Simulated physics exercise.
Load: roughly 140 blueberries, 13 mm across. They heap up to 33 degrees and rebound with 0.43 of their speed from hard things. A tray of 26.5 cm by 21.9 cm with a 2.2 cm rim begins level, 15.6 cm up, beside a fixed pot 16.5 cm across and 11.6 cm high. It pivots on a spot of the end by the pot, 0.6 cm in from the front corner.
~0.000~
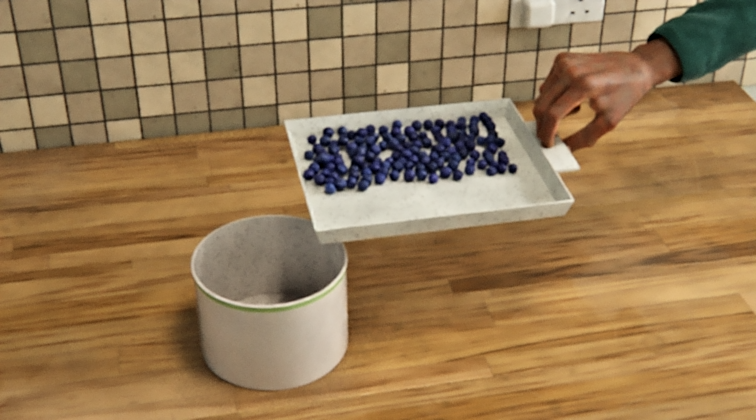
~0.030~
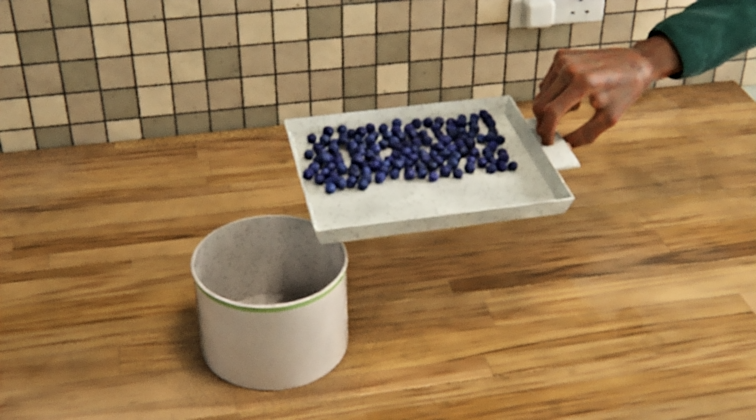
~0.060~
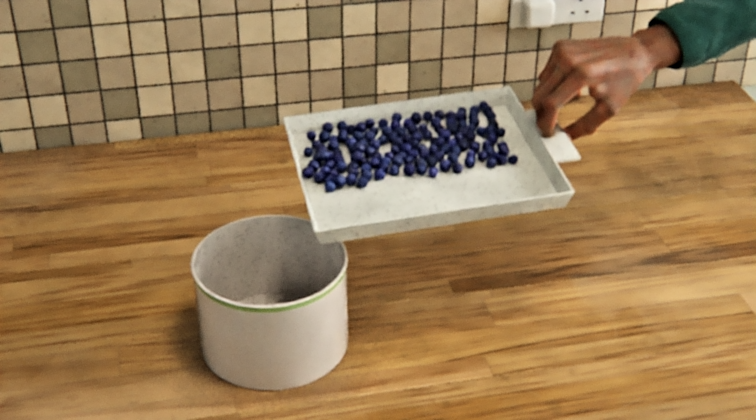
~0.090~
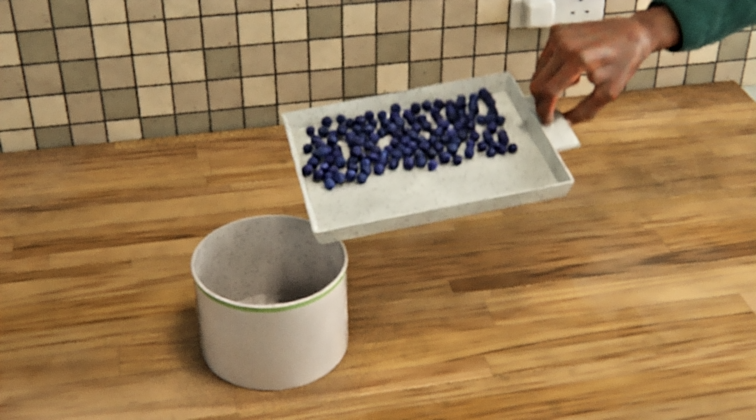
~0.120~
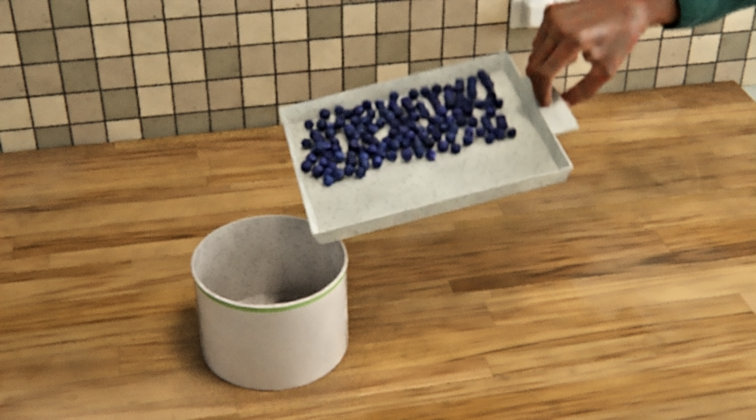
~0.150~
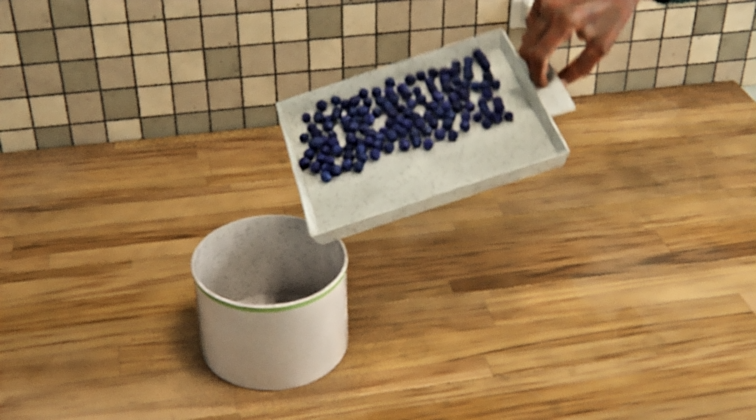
A dark-skinned hand in a green sleeve lifts the right end of a pale, speckled rectangular tray, tilting it gradually, then more steeply, down toward the left. Dark blueberries lie scattered across the tray, keeping much the same arrangement, with a round off-white pot banded in green below left. The still, slightly raised view shows a wooden worktop against beige and brown wall tiles.
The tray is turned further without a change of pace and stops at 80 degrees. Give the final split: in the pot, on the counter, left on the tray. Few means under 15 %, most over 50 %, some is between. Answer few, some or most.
Pot: Most, counter: Some, tray: Few.
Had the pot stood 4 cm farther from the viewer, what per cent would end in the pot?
Then about 35 per cent.
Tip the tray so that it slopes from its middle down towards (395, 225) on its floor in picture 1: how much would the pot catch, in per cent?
About 10 per cent.
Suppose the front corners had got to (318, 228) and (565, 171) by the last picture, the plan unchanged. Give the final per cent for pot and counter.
Pot 60, counter 30.
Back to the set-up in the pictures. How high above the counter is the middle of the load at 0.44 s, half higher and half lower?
About 26 cm.
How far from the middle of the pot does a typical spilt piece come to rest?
About 26 cm.
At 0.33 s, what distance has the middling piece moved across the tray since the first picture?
Some 2 cm.
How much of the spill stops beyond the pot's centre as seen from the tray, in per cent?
Some 100 per cent.
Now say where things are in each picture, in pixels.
In the first picture, tray tilt 0 degrees, front corners at (321, 226) and (566, 198); middle of the pieces at (406, 154); pot at (270, 258).
In the second picture, tray tilt 1 degrees, front corners at (321, 226) and (566, 196); middle of the pieces at (406, 153).
In the third picture, tray tilt 3 degrees, front corners at (320, 227) and (566, 189); middle of the pieces at (406, 149).
In the fourth picture, tray tilt 6 degrees, front corners at (319, 227) and (566, 179), lowest corner left front; middle of the pieces at (405, 142).
In the fifth picture, tray tilt 11 degrees, front corners at (318, 228) and (564, 164), lowest corner left front; middle of the pieces at (403, 132).
In the sixth picture, tray tilt 17 degrees, front corners at (316, 230) and (561, 149), lowest corner left front; middle of the pieces at (400, 120); pot at (270, 258). Its pace works out near 190 degrees a second.
After 0.33 s, tilt 51 degrees; the tray holds 100 %, the pot 0 %.
Then, at 0.44 s, tilt 72 degrees; the tray holds 100 %, the pot 0 %.
After 0.69 s, tilt 80 degrees; the tray holds 10 %, the pot 55 %.
By 1.6 s all is still; pot 70 %, counter 30 %, tray 5 %.
